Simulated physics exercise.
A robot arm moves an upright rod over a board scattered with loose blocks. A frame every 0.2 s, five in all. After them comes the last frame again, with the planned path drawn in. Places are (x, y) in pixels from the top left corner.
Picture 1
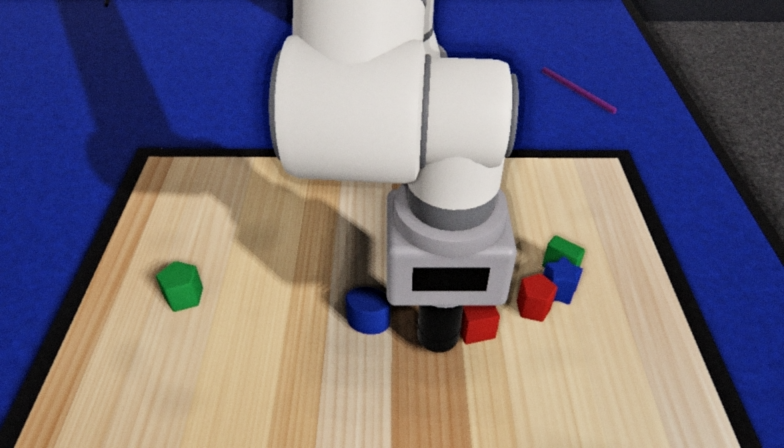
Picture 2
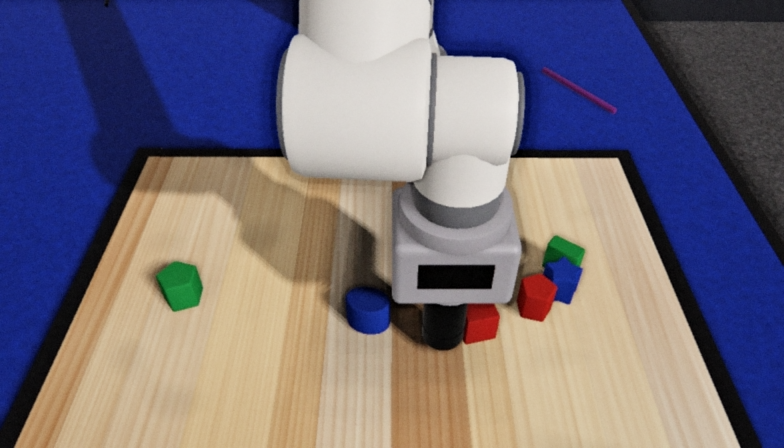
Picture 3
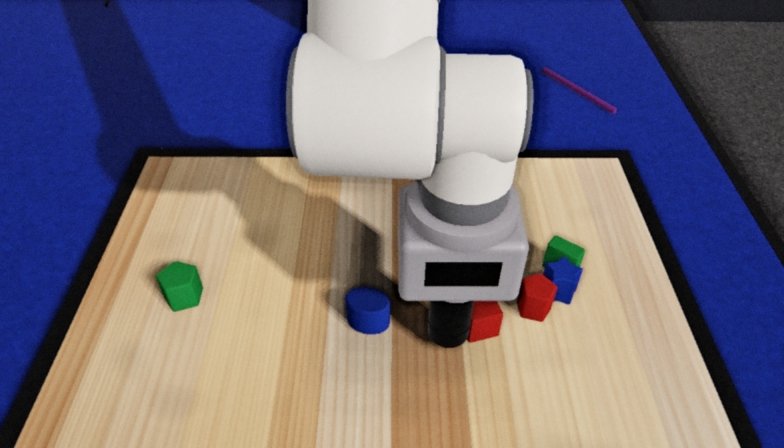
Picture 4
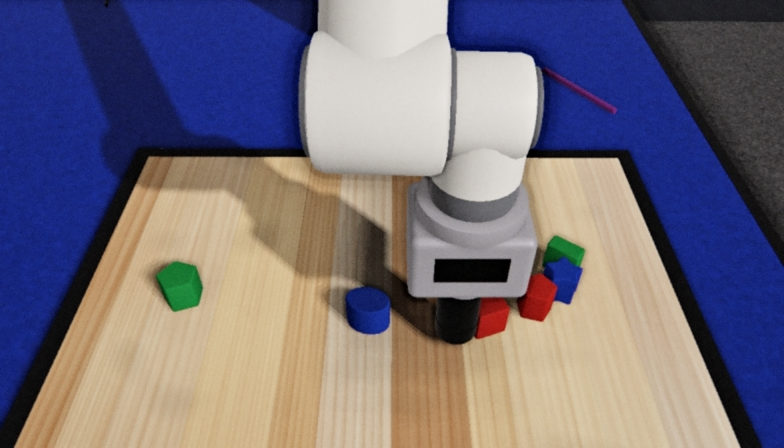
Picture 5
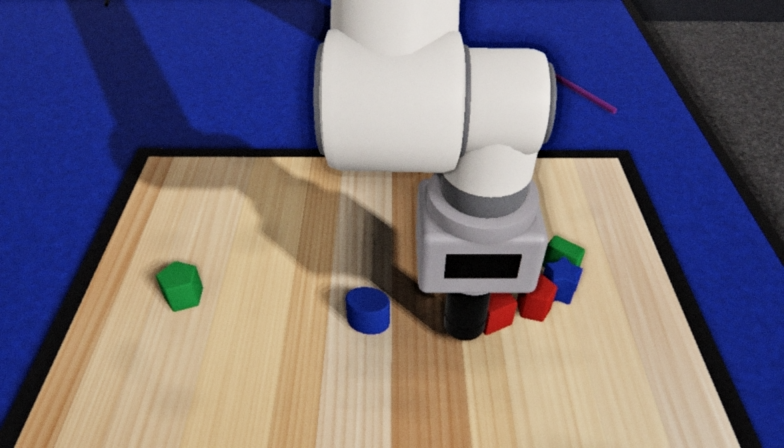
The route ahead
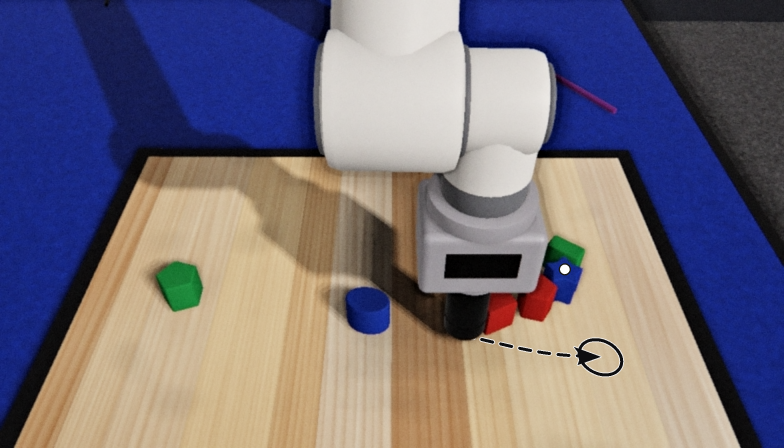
A white robot arm with a grey head and black rod reaches over a pale wooden board edged in black on a blue surface, seen from a fixed, raised view. A green block sits far left, a blue one near the middle, and red, blue and green blocks cluster right. The arm shifts slowly right, its rod pushing the nearest red block a short way toward the other red one.
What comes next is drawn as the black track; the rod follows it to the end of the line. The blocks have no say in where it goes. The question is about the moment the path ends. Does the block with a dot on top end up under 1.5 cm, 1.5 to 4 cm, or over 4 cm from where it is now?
Below 1.5 cm.
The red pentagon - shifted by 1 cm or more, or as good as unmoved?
That block is shifted.
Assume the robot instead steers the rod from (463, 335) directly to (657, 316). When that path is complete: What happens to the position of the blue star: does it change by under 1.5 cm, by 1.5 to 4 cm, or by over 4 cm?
Verdict: More than 4 cm.
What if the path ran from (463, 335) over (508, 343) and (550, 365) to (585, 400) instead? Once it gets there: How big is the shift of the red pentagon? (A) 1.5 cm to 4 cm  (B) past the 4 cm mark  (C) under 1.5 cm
The correct letter is A.
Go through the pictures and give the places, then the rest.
In the first frame, rod tip at (438, 337); block tops, blue elliptical block at (368, 299); red square at (479, 306); red pentagon at (539, 286); blue star at (565, 269).
In the second frame, rod at (442, 335); blocks unchanged.
In the third frame, rod at (448, 332); red square at (482, 304).
In the fourth frame, rod at (455, 329); red square at (488, 301).
In the fifth frame, rod at (464, 325); blue elliptical block at (368, 299); red square at (495, 296); red pentagon at (539, 286); blue star at (565, 269).
Path on the board, from (463, 335) via (530, 350), ending at (600, 357); the dot is on the blue star.
On the path given first. One third of the way, rod at (511, 336); red square at (518, 295), turned 50° anticlockwise; red pentagon at (553, 282), turned 20° clockwise; blue star at (574, 267), turned 20° anticlockwise.
Two thirds of the way, rod at (557, 345); red square at (518, 295), turned 50° anticlockwise; red pentagon at (553, 282), turned 20° clockwise; blue star at (574, 267), turned 20° anticlockwise.
At the end, rod at (604, 347); blue elliptical block in place; red square at (518, 295), turned 50° anticlockwise; red pentagon at (553, 282), turned 20° clockwise; blue star at (574, 267), turned 20° anticlockwise.
